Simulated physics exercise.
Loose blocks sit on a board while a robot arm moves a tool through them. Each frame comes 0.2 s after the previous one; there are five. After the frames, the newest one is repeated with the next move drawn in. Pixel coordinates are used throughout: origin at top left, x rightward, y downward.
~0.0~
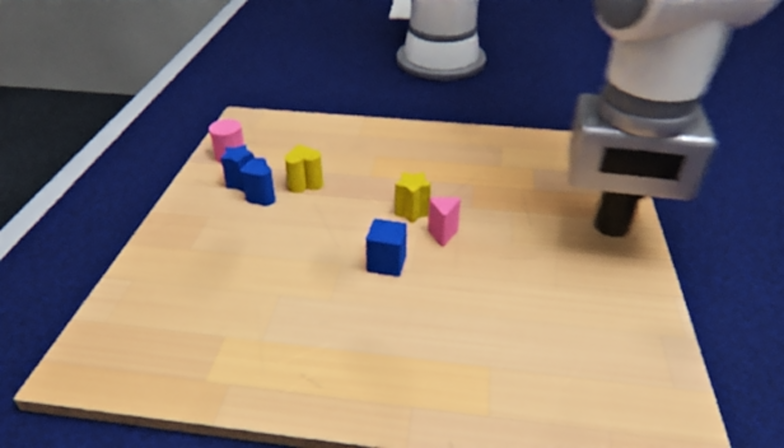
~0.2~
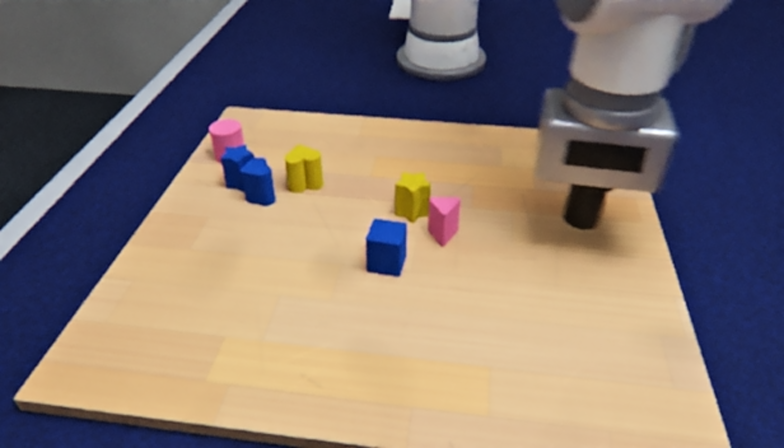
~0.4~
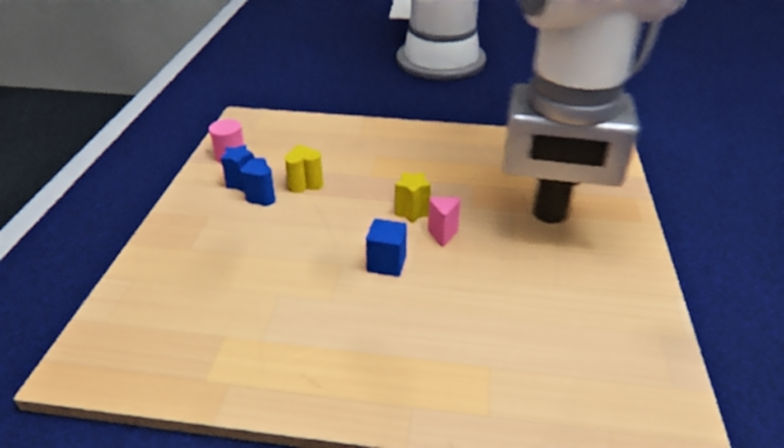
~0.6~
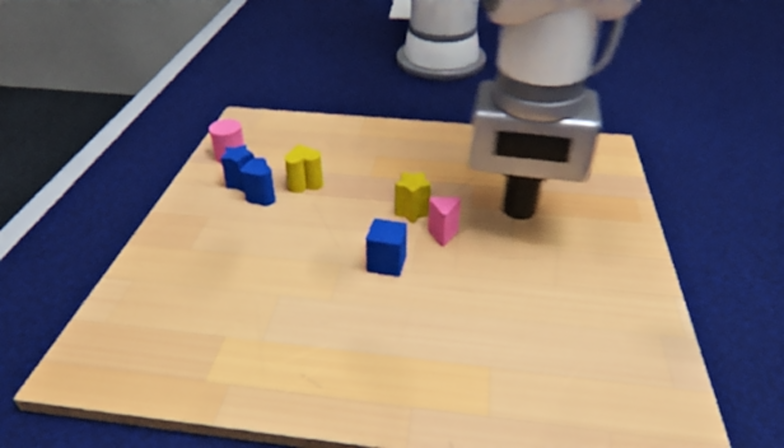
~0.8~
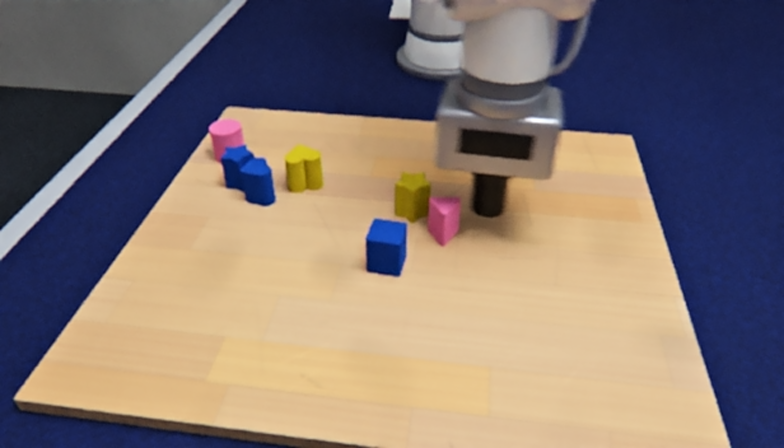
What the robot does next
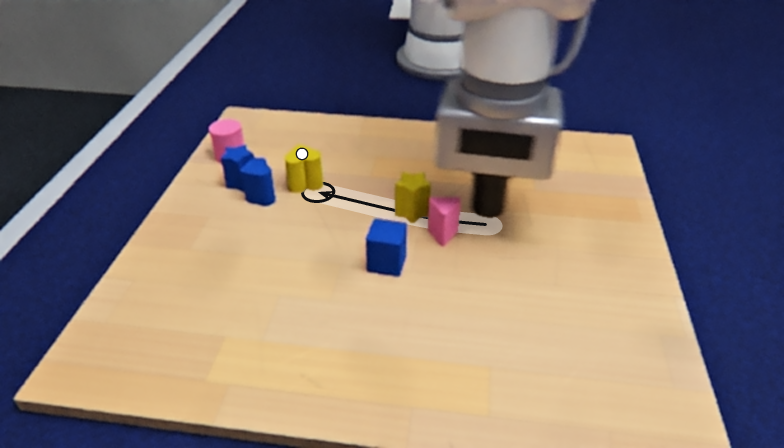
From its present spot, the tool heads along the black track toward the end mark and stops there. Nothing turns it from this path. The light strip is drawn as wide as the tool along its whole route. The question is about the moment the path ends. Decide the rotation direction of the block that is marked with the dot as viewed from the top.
It turns round anticlockwise.
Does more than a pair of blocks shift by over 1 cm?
Yes, that is how it ends up.
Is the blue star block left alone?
Going by the path, yes.
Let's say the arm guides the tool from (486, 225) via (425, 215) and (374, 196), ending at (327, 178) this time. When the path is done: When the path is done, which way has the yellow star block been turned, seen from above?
Rotates counter-clockwise.
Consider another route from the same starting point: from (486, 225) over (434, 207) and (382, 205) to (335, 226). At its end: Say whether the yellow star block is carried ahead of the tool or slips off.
The tool keeps it before itself.
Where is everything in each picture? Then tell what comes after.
Lower end of the tool (612, 227), tops of blocks, blue star block (237, 152), blue heart block (257, 167), yellow heart block (302, 154), yellow star block (413, 181), pink triangle (445, 203), in the first frame.
Tool (581, 219), blocks as before, in the second frame.
Tool (550, 214), blocks as before, in the third frame.
Tool (519, 210), blocks as before, in the fourth frame.
Tool (488, 208), blue star block (237, 152), blue heart block (257, 167), yellow heart block (302, 154), yellow star block (413, 181), pink triangle (445, 203), in the fifth frame.
The drawn path runs from (486, 225) by way of (398, 211) to (318, 192); the dot is on the yellow heart block.
The first path, step by step. One third of the way, tool (426, 201); yellow star block (395, 177); pink triangle (425, 205), turned 80° anticlockwise.
Two thirds of the way, tool (369, 188); yellow star block (344, 161), turned 35° clockwise; pink triangle (425, 205), turned 85° anticlockwise.
At the end, tool (317, 176); blue star block not moved; blue heart block not moved; yellow heart block (290, 147), turned 60° anticlockwise; yellow star block (322, 146), turned 115° clockwise; pink triangle (425, 205), turned 85° anticlockwise.
